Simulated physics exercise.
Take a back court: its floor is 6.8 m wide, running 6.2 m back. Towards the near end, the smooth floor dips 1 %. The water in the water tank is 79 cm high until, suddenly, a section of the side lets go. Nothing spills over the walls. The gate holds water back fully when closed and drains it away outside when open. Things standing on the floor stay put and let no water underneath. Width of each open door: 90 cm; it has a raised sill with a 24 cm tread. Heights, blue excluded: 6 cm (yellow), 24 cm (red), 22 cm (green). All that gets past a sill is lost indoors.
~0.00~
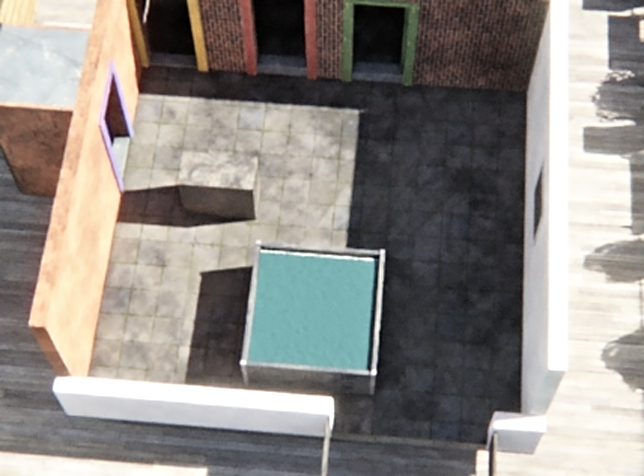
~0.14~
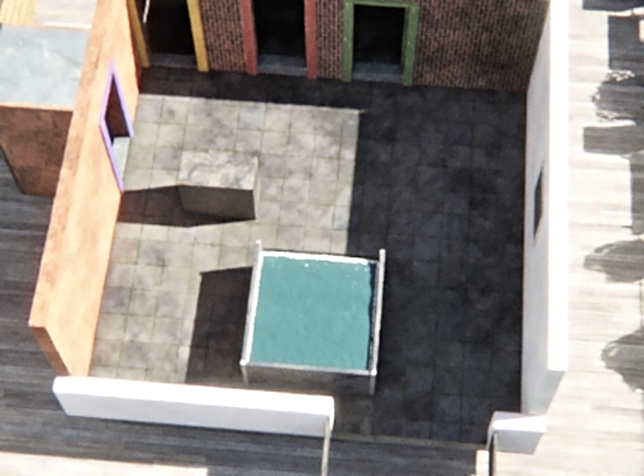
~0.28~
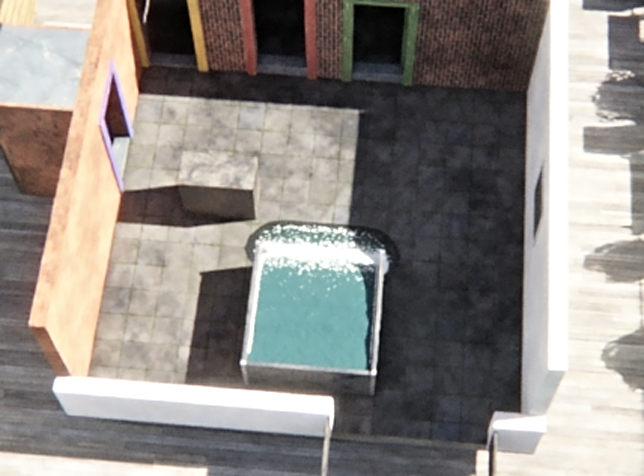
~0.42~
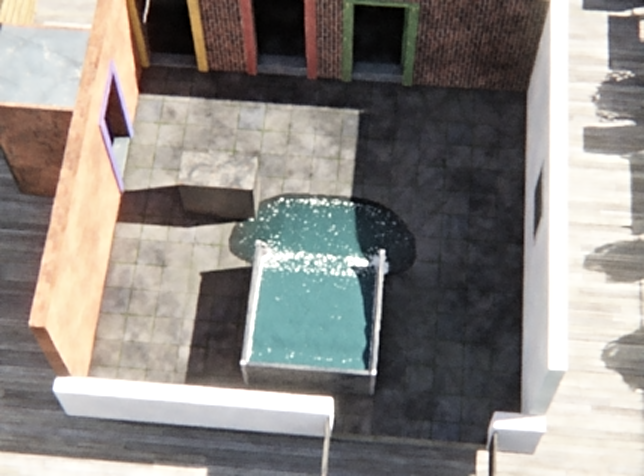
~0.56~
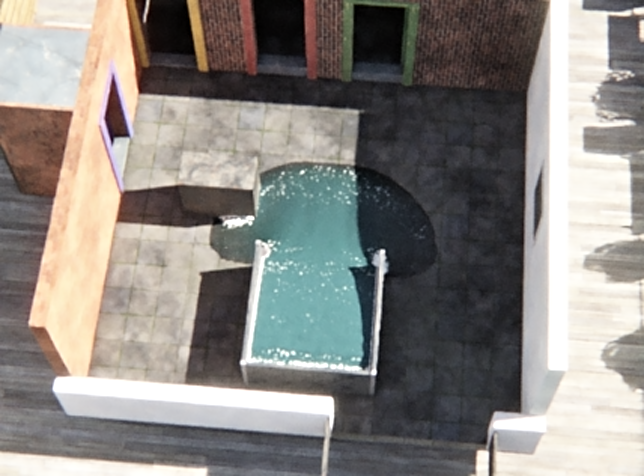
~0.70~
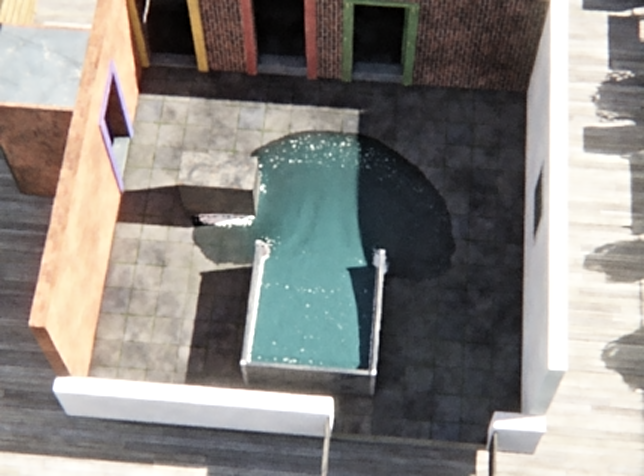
Green water pouring from the far side of a square tank, fanning out across a paved walled court and around a stone block.
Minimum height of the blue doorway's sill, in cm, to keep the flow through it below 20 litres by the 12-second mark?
Roughly 6 cm.
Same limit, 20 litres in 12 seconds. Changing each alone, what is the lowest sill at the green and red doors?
Some 27 cm for green, some 28 cm for red.
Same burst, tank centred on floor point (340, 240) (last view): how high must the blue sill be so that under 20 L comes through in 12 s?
About 9.0 centimetres.
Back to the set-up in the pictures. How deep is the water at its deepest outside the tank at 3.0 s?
About 34 cm.
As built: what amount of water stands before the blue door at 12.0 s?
About 5.5 centimetres deep.
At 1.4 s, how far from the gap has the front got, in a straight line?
Distance from gap: Approx. 4.2 m.
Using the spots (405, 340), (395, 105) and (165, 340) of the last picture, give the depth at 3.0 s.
Ordered as asked: 0, 23, 0 cm.
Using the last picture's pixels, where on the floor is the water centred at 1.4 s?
Around (323, 248).
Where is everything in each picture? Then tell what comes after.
Still water, 79 cm deep, in the water tank at (314, 309); the blue door at (116, 131) is dry, in the first picture.
The gap is on the far side, the front 0.3 m out at a hidden place; the back of the water tank holds 79 cm, in the second picture.
Water pours out on the far side and has run 0.8 m, to (285, 224); about 14 cm deep outside, 79 cm at the back, in the third picture.
The front is at (284, 199), 1.3 m from the gap on the far side; 3.2 m2 of floor is wet, 76 cm left at the back, in the fourth picture.
Water pours out on the far side and has run 2.0 m, to (309, 166); about 9 cm deep outside, 68 cm at the back, in the fifth picture.
The front is at (306, 135), 2.6 m from the gap on the far side; 7.1 m2 of floor is wet, 68 cm left at the back; 1.6 m in a straight line remain to the blue door at (116, 131), in the sixth picture.
After 1.4 s water covers 40 % of the floor, deepest (34 cm) near (325, 81); it has not reached the blue door.
After 3.0 s water covers 55 % of the floor, deepest (34 cm) near (520, 94); 3 cm at the blue door, 0 litres in over its 10 cm sill.
After 12.0 s water covers 100 % of the floor, deepest (11 cm) near (84, 396); 5 cm at the blue door, 2 litres in over its 10 cm sill.
At the blue door as built, the water arrived by 2.3 s and peaked near 11 cm at 3.4 s.
With a sill of 5 cm, 32 litres would have come in within the 12 s; with 7 cm, 11 litres. So under 20 litres takes about 6 cm.
